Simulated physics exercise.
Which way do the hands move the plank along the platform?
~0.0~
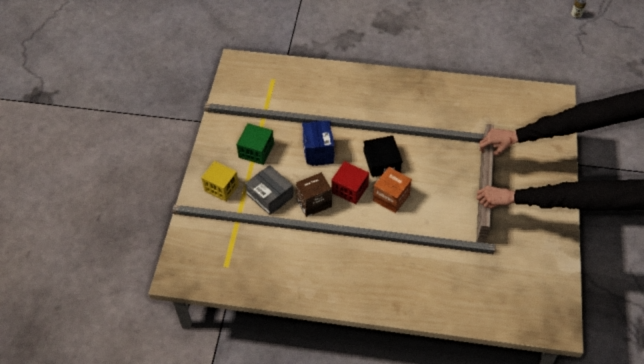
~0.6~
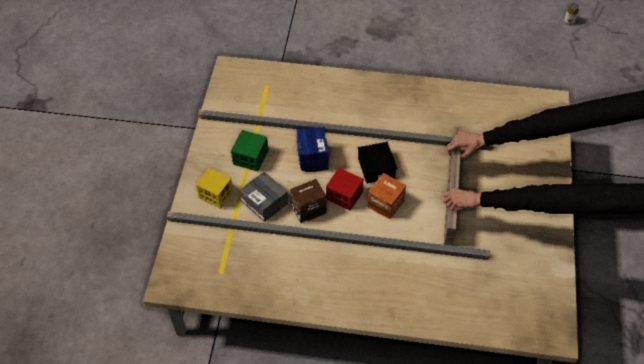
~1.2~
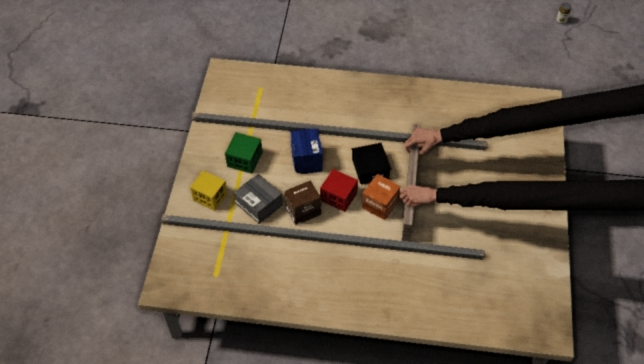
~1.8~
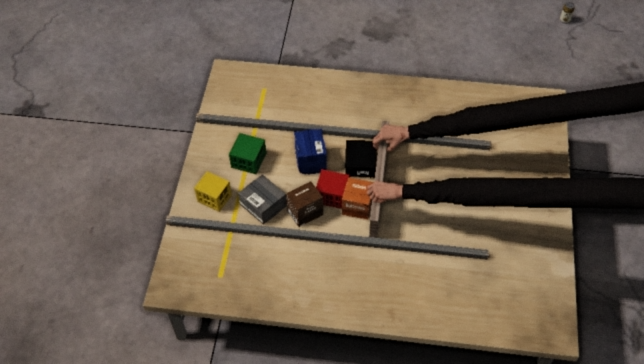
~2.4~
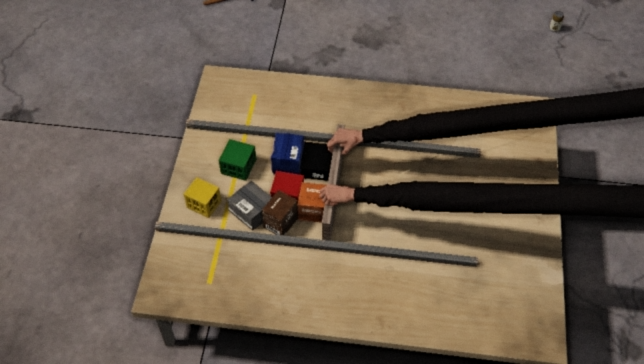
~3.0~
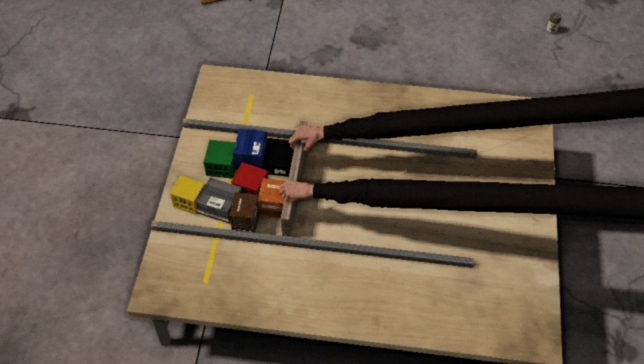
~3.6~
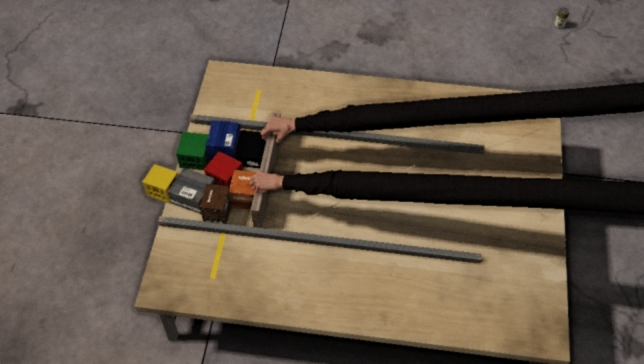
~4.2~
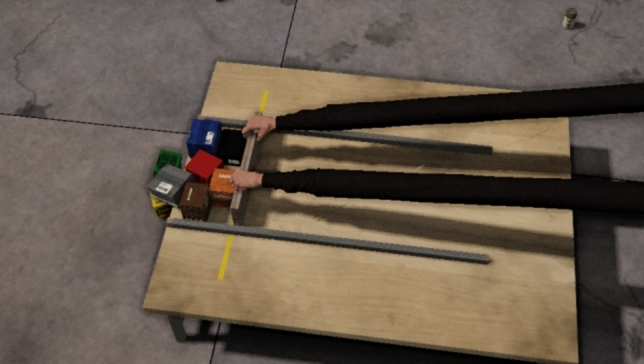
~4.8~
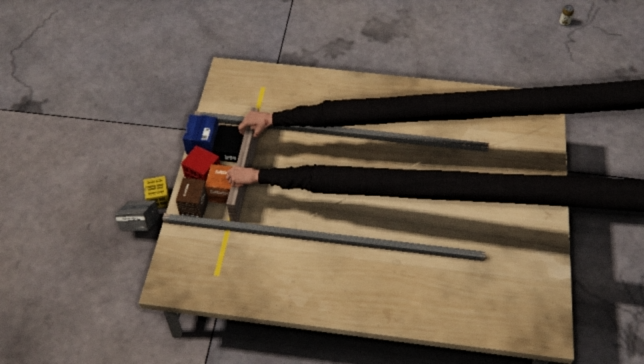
They push the plank to the left, from the right part of the battens toward the yellow tape.
On a pale wooden platform above a grey concrete floor, seen from above by a slightly swaying camera, boxes stand between two grey battens. Yellow, green, grey and blue ones are on the left and middle, with brown, red, orange and black ones nearer a plank held by two dark-sleeved hands at the right. The hands push the plank left, and it gathers the black, orange and red boxes, then bunches them all together. The group slides past the yellow tape toward the left edge. The yellow, green and grey boxes go over, while the blue, black, red, orange and brown ones stay on as the plank stops near the tape.
